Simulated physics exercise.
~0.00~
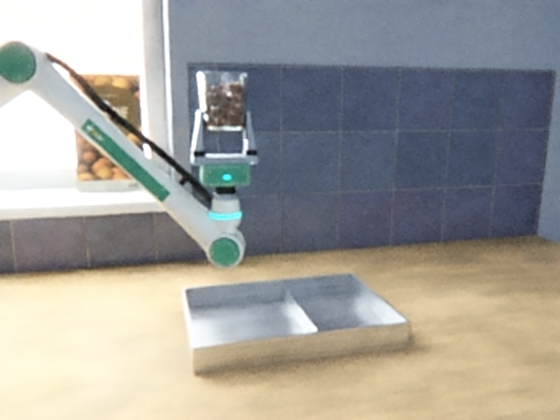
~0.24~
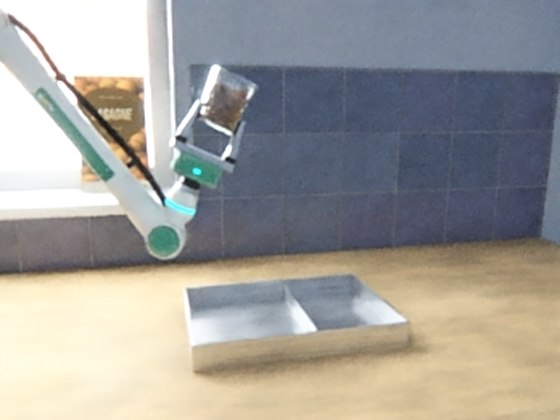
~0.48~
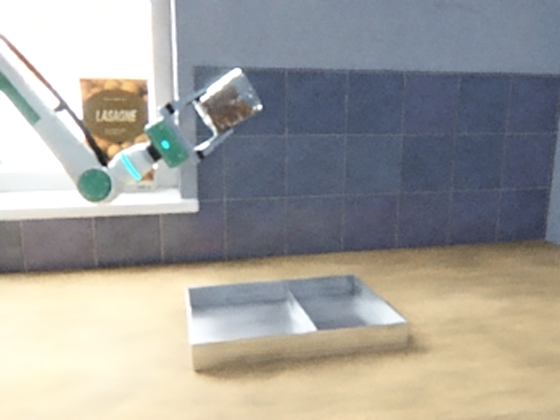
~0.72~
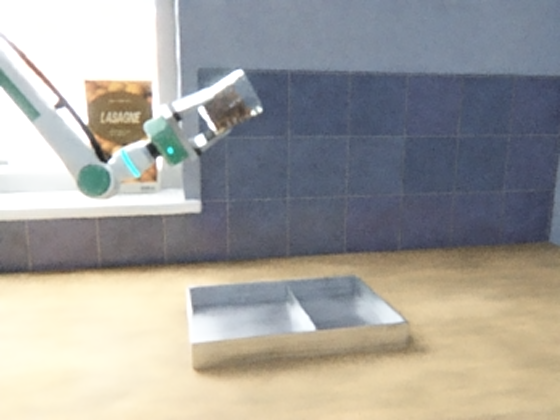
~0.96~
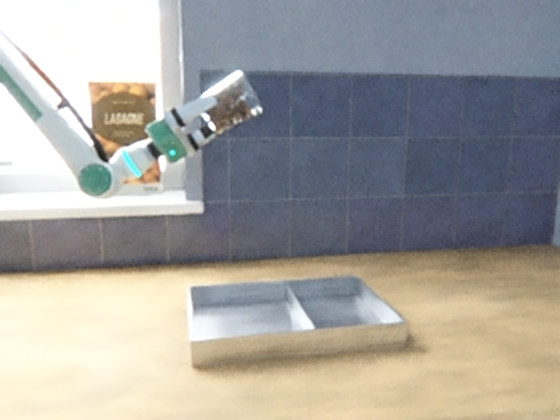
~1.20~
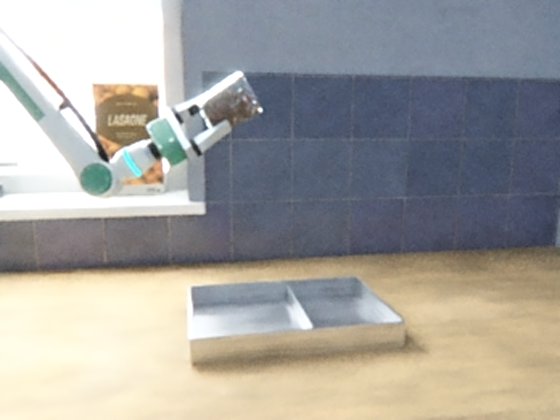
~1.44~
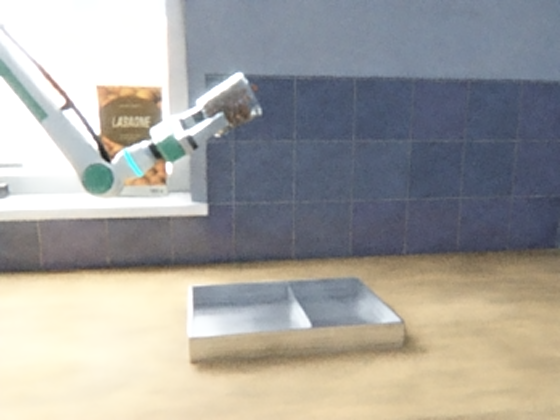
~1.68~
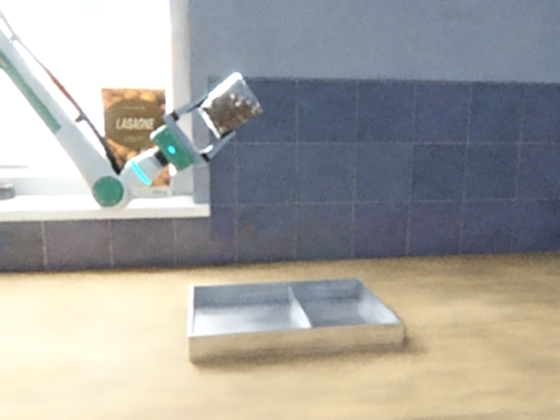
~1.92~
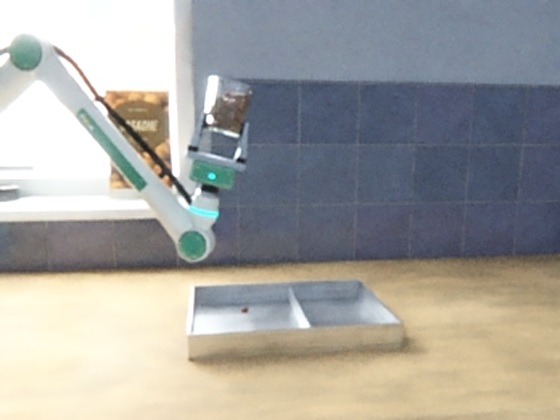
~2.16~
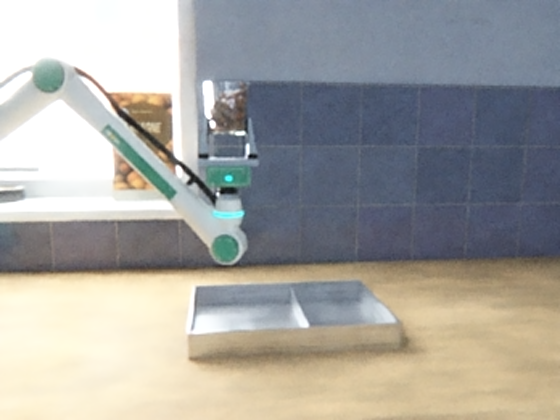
A robot arm tips a clear tumbler of brown pellets, twists it, then rights it nearly full.
